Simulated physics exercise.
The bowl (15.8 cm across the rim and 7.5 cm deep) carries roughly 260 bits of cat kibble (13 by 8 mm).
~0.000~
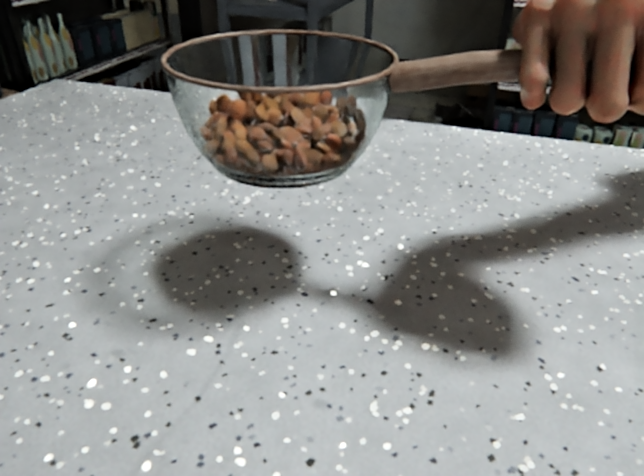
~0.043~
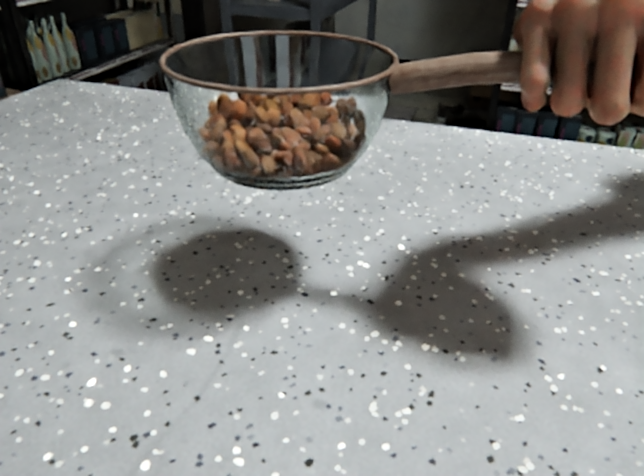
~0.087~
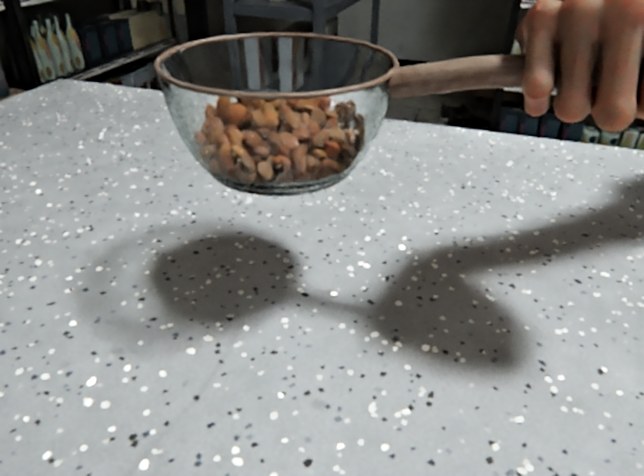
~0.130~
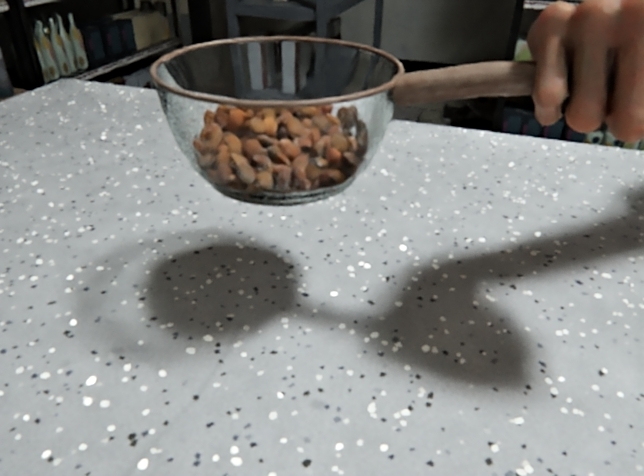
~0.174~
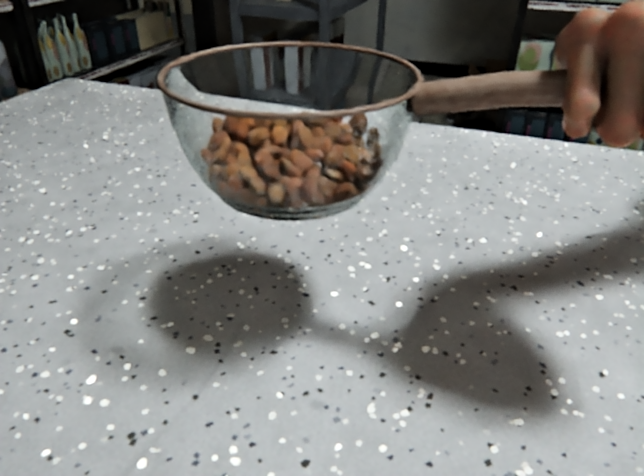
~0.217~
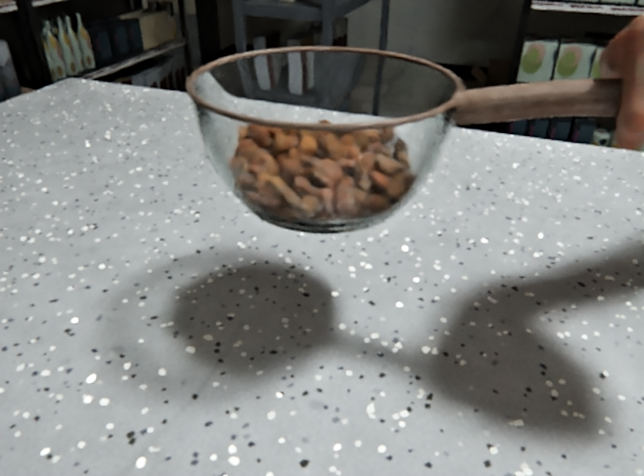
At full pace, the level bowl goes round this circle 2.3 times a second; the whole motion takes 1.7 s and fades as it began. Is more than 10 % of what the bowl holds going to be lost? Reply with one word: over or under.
Under.
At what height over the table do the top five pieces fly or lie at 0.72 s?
Estimate: Near 15 cm.
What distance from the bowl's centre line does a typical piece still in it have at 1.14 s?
That comes to about 4.0 centimetres.
Then, at 0.72 s, bowl 100 %; middle of the pieces not yet landed near (368, 168).
After 1.14 s, bowl 100 %; middle of the pieces not yet landed near (344, 166).
After 1.52 s, bowl 100 %; middle of the pieces not yet landed near (288, 153).
Then, at 1.89 s, bowl 100 %; middle of the pieces not yet landed near (413, 158).
By 2.1 s all is still; bowl 100 %.
